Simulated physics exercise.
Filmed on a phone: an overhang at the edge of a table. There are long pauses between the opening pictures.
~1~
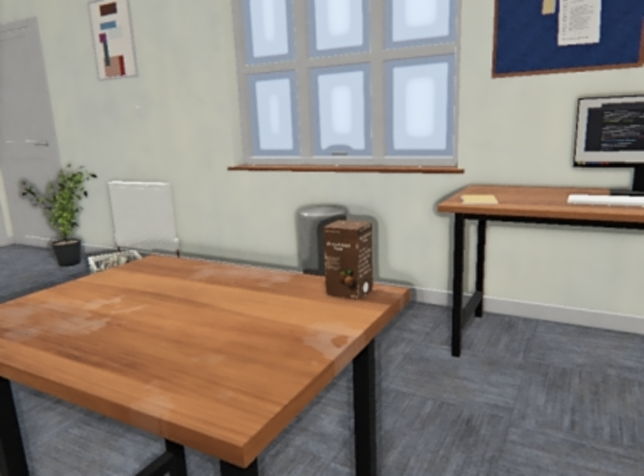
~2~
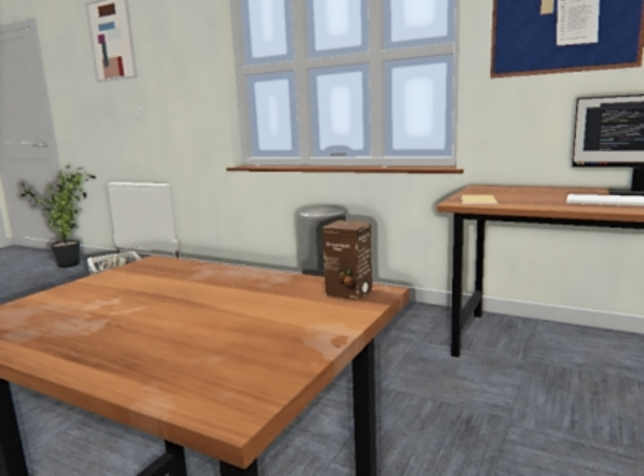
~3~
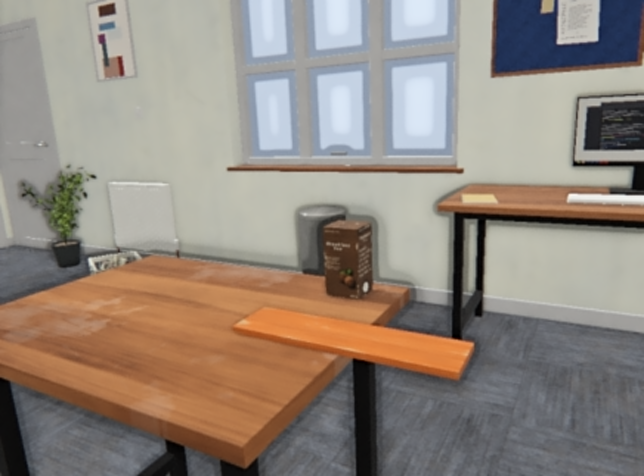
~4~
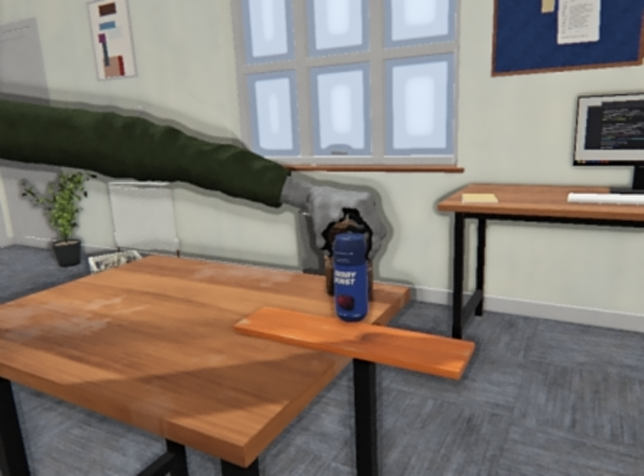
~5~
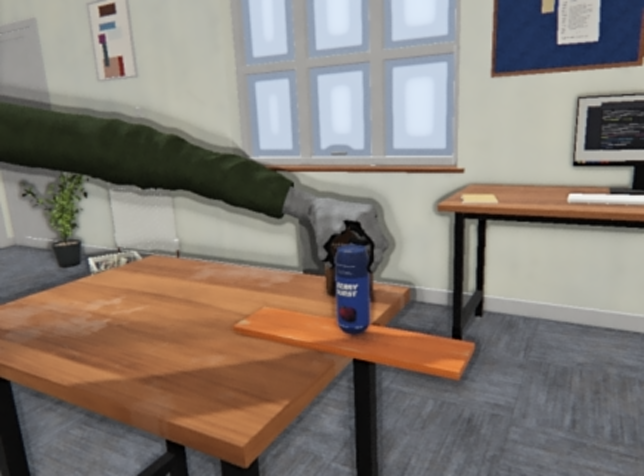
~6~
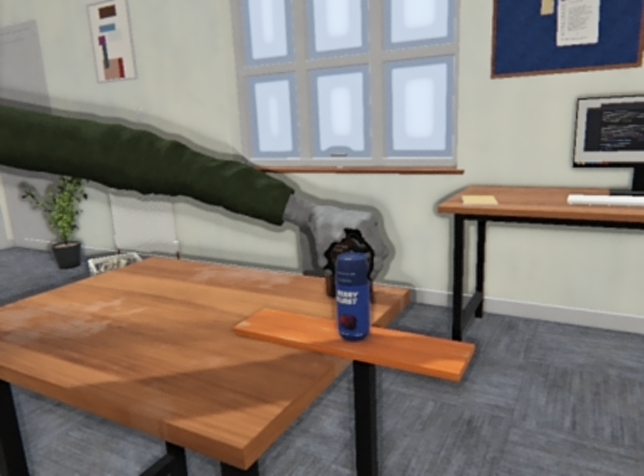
In an office, an orange board appeared on a wooden table beside a brown box, jutting past the edge, and then a gloved hand lowered a blue can onto it and kept hold.
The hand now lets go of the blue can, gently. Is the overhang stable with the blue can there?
In the end the board keeps its balance.
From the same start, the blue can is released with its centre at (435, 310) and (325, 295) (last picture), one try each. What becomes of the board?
First, it comes down; second, it holds.
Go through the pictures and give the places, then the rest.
In the first picture, the last thing is not in view yet.
In the second picture, the last thing is not in view yet.
In the third picture, the last thing is not in view yet; orange board (345, 337).
In the fourth picture, coming down; blue can (351, 278); orange board (346, 337).
In the fifth picture, coming down; blue can (353, 290); orange board (346, 337).
In the sixth picture, set down, still held; blue can (353, 297); orange board (346, 339).
Then, 0.40 s later than the last frame, all is still.
Then, 1.10 s later than the last frame, blue can resting near (353, 298).
When it is over, all 3 as before. End places, in pixels of the last picture, blue can near (353, 298). The board stays on the table.
